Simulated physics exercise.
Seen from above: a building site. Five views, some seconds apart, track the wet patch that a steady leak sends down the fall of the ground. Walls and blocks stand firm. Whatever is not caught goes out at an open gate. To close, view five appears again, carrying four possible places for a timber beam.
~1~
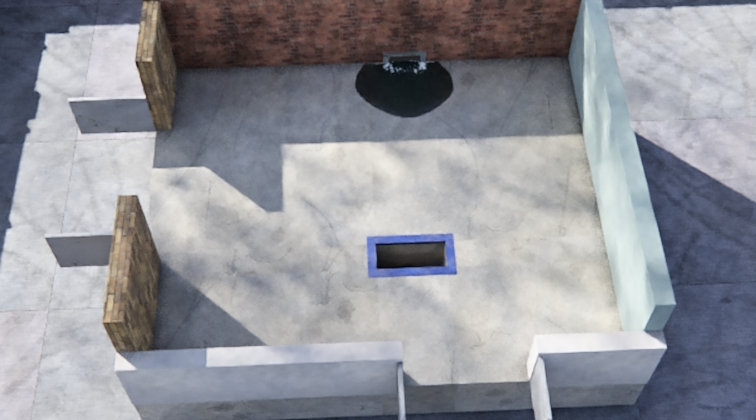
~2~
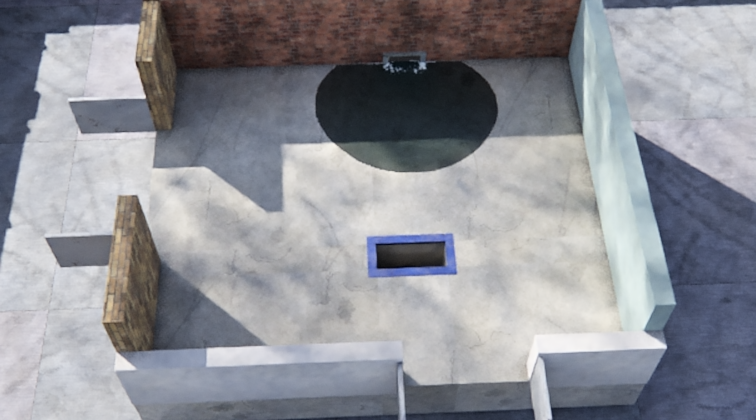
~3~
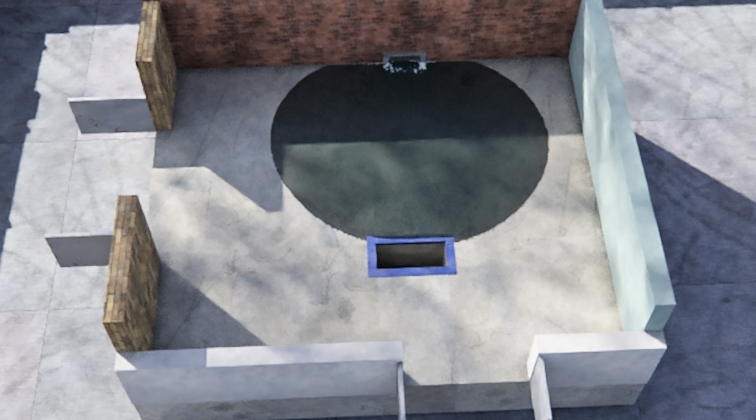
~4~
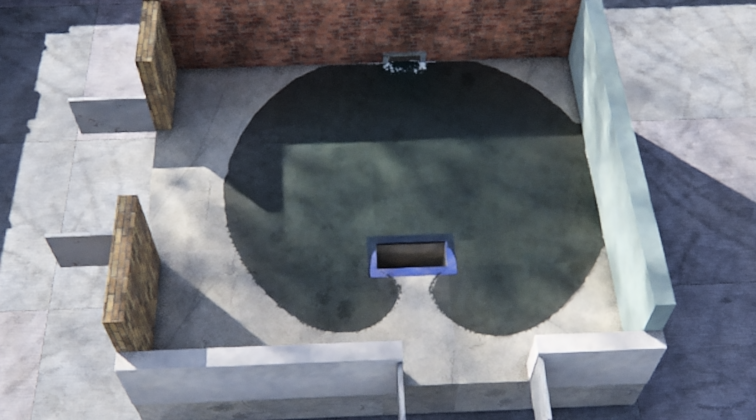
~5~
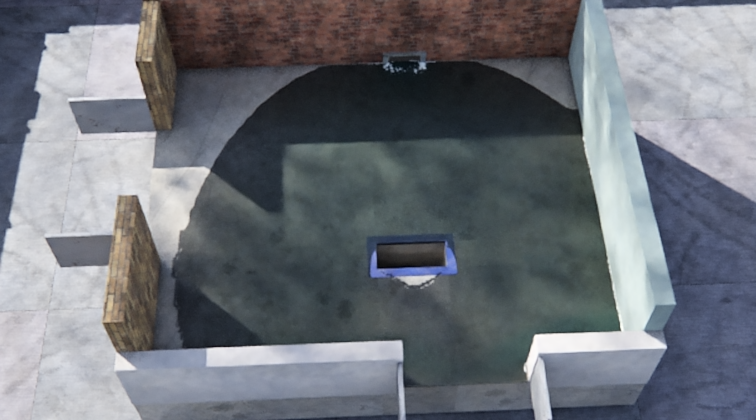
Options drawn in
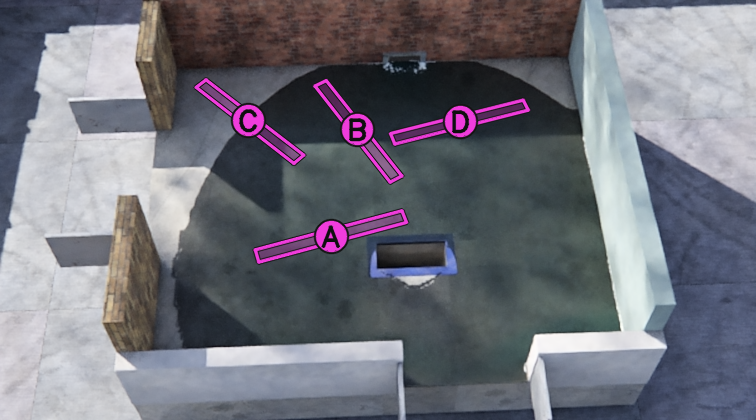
At the start, a small dark wet patch lies below an outlet on the brick wall of a walled yard seen from above. It spreads across the pale floor, reaches the blue-framed drain and wraps around both sides, then covers most of the ground, leaving dry areas mainly at left.
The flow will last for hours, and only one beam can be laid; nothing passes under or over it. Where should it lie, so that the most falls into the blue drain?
Take C.
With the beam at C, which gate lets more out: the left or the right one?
The right gate.
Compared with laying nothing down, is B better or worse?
It is worse.
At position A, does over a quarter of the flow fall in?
No.
On the marked copy, A from (257, 255) to (404, 216); B from (320, 83) to (395, 179); C from (201, 83) to (298, 159); D from (392, 138) to (525, 105).
Choosing A, about 17 % of the stream goes into the blue drain, about 82 % out by the gates.
Choosing B, about 20 % of the stream goes into the blue drain, about 80 % out by the gates.
Choosing C, about 32 % of the stream goes into the blue drain, about 67 % out by the gates.
Choosing D, about 17 % of the stream goes into the blue drain, about 82 % out by the gates.
